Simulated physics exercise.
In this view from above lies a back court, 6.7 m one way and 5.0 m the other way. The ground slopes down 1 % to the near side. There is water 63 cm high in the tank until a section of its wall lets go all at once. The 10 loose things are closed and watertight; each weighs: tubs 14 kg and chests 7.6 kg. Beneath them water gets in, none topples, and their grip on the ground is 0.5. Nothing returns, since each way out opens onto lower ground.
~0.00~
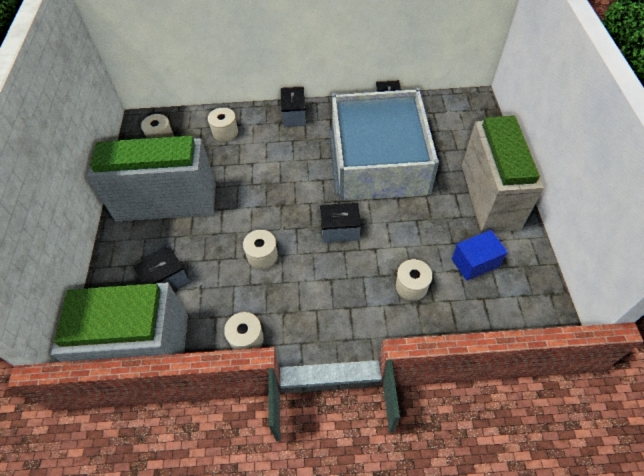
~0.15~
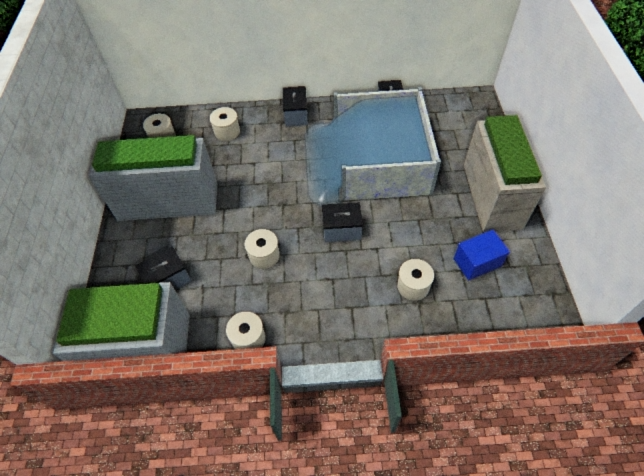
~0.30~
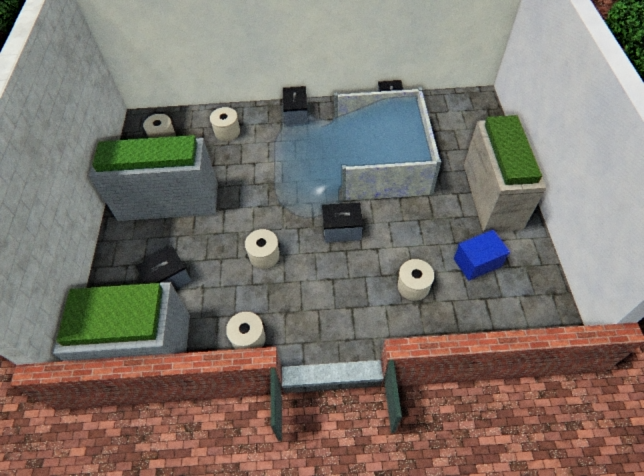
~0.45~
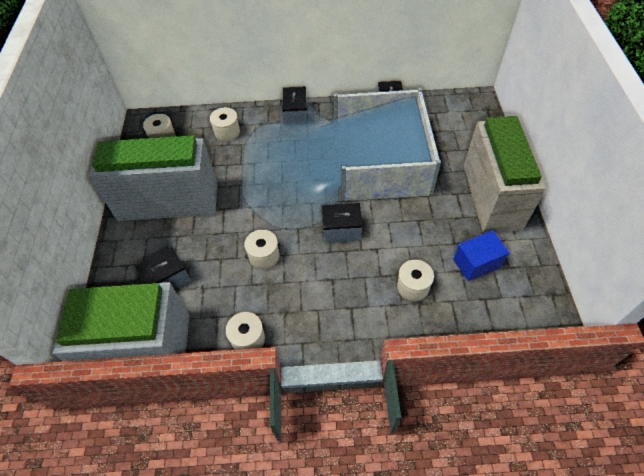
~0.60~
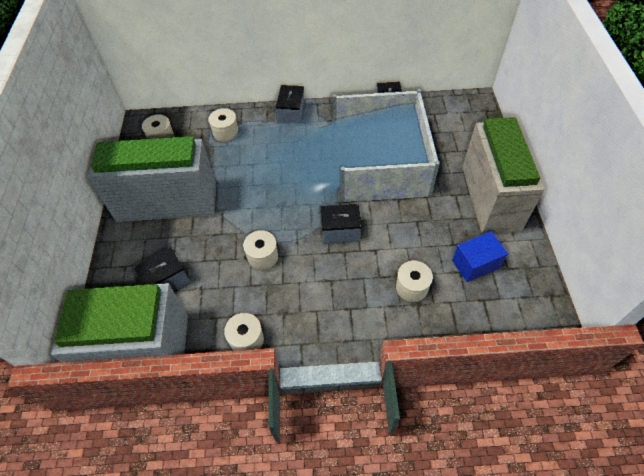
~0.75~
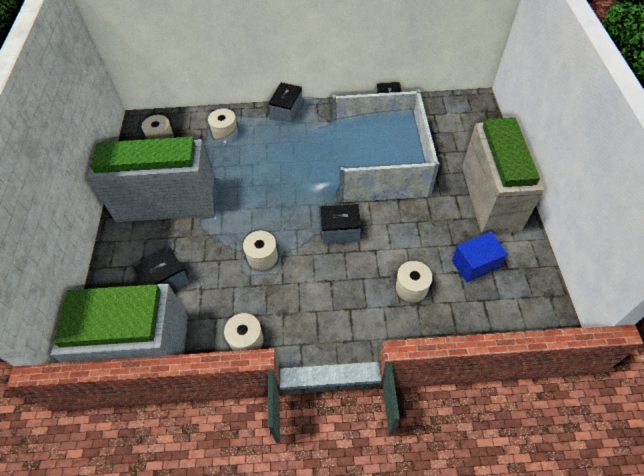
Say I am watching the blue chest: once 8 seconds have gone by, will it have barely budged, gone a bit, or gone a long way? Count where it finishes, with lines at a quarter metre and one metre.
Expect it to remain nearly in place.
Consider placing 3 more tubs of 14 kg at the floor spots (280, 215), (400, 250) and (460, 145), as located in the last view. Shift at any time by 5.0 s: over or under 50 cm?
First outside the limit, then inside the limit, then inside the limit.
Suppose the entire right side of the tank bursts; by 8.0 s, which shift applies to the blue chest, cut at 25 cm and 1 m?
The blue chest is swept away.
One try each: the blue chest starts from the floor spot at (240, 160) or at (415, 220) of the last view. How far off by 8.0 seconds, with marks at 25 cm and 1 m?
First it is swept away, then it remains in place.
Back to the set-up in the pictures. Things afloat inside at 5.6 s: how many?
Then: 2.
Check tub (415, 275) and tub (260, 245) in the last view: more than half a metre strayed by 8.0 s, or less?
First one stayed inside, second one stayed inside.
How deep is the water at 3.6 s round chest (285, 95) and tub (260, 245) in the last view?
Some 10 cm at the first, some 3 cm at the second.
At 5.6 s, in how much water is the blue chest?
Depth approx. 0 cm.
After 1.6 s the blue chest is near (482, 250), 0.0 m from its start, aground; 0 of 10 are out; 1 afloat.
After 3.6 s the blue chest is near (482, 250), 0.0 m from its start, aground; 0 of 10 are out; 4 afloat.
After 5.6 s the blue chest is near (482, 250), 0.0 m from its start, aground; 0 of 10 are out; 2 afloat.
After 8.0 s the blue chest is near (482, 250), 0.0 m from its start, aground; 0 of 10 are out; 2 afloat.
